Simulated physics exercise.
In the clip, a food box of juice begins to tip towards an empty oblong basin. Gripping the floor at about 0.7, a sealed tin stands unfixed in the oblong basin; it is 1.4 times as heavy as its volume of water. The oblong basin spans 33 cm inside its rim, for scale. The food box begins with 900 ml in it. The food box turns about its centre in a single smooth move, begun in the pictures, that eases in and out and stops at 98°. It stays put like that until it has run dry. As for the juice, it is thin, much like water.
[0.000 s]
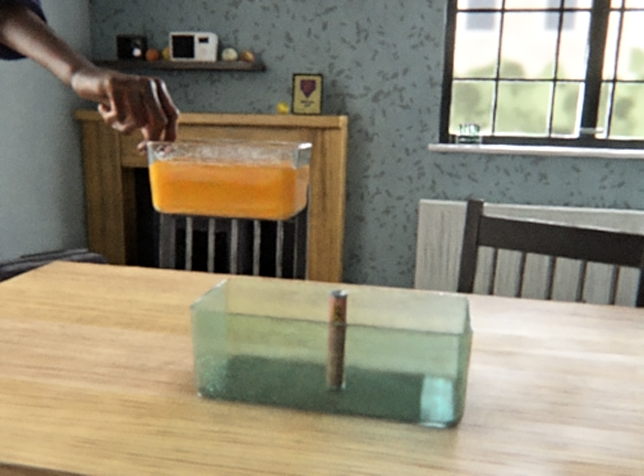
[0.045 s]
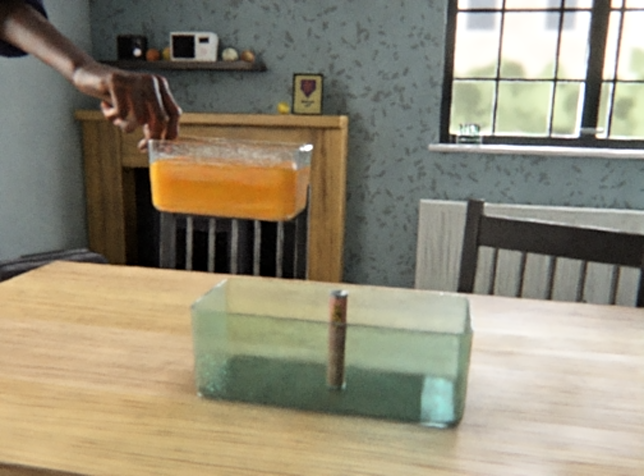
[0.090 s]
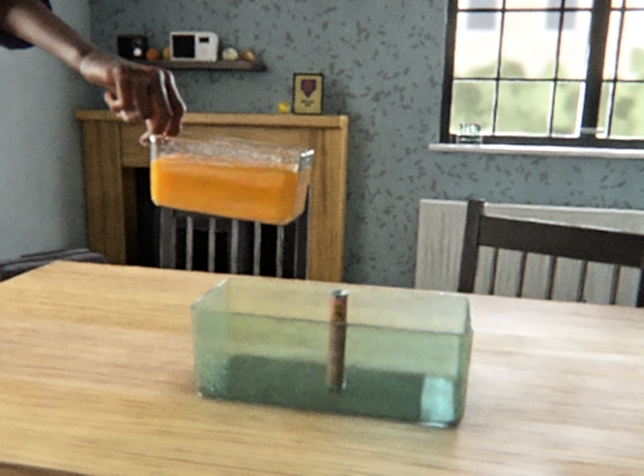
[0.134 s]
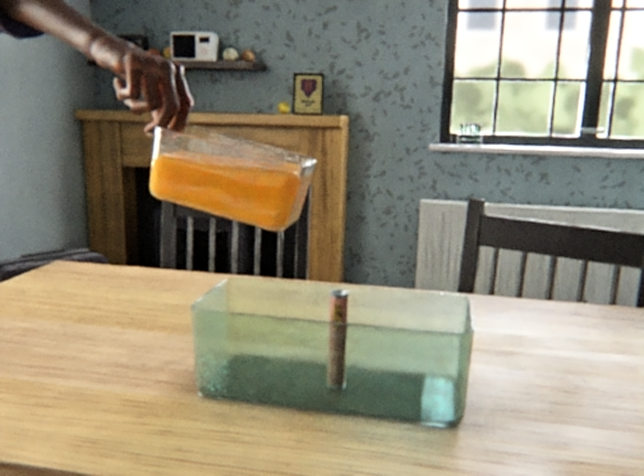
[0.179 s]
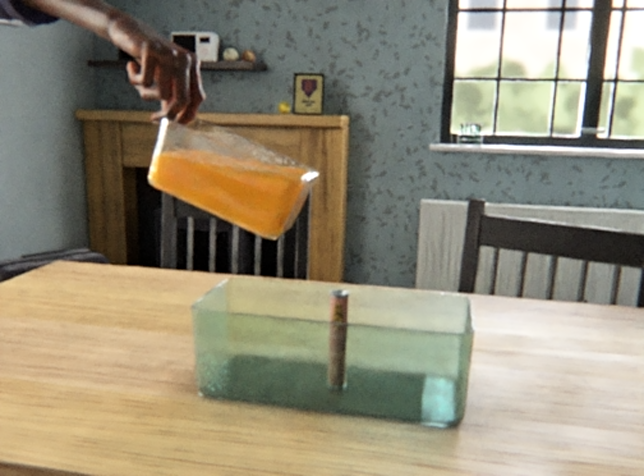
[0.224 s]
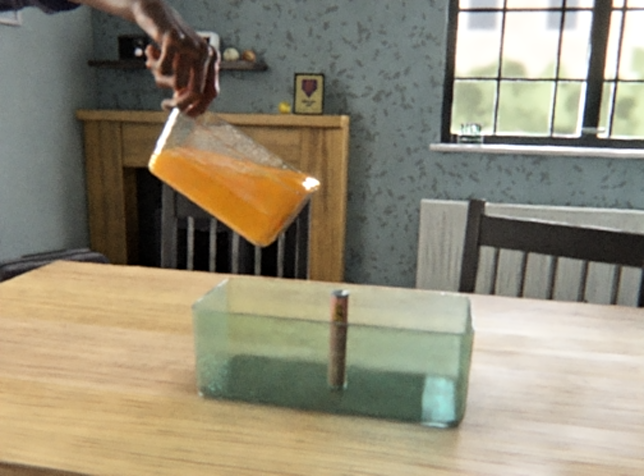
A hand tilting a clear box of orange juice steadily down to the right above a greenish oblong basin on a wooden table.
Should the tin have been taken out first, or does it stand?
It capsizes.
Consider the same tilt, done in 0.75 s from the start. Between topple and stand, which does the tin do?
Result: Tin still standing.
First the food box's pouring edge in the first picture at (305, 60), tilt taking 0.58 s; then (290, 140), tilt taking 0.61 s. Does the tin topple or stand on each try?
The tin stays vertical the first time and overturns the second time.
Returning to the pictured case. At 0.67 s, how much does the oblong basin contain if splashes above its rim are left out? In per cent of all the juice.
Around 88 per cent of the whole.
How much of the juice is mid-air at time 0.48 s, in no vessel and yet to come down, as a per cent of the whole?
Around 50 in a hundred.
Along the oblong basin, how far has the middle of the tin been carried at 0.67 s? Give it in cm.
I'd put it at around 1 centimetres.
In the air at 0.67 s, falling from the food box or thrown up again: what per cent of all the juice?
Airborne share: Near 5 %.
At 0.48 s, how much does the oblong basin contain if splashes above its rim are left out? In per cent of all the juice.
About 28%.
By 0.48 s the tilt is 91° and 22 per cent is still to pour; the tin stands where it began.
By 0.67 s the tilt is 98° and 4 per cent is still to pour; the tin leans 5°.
By 0.87 s the tilt is 98° and 1 per cent is still to pour; the tin leans 16°.
By 1.08 s the tilt is 98° and 0 per cent is still to pour; the tin lies on its side.
At rest the tin lies on its side.
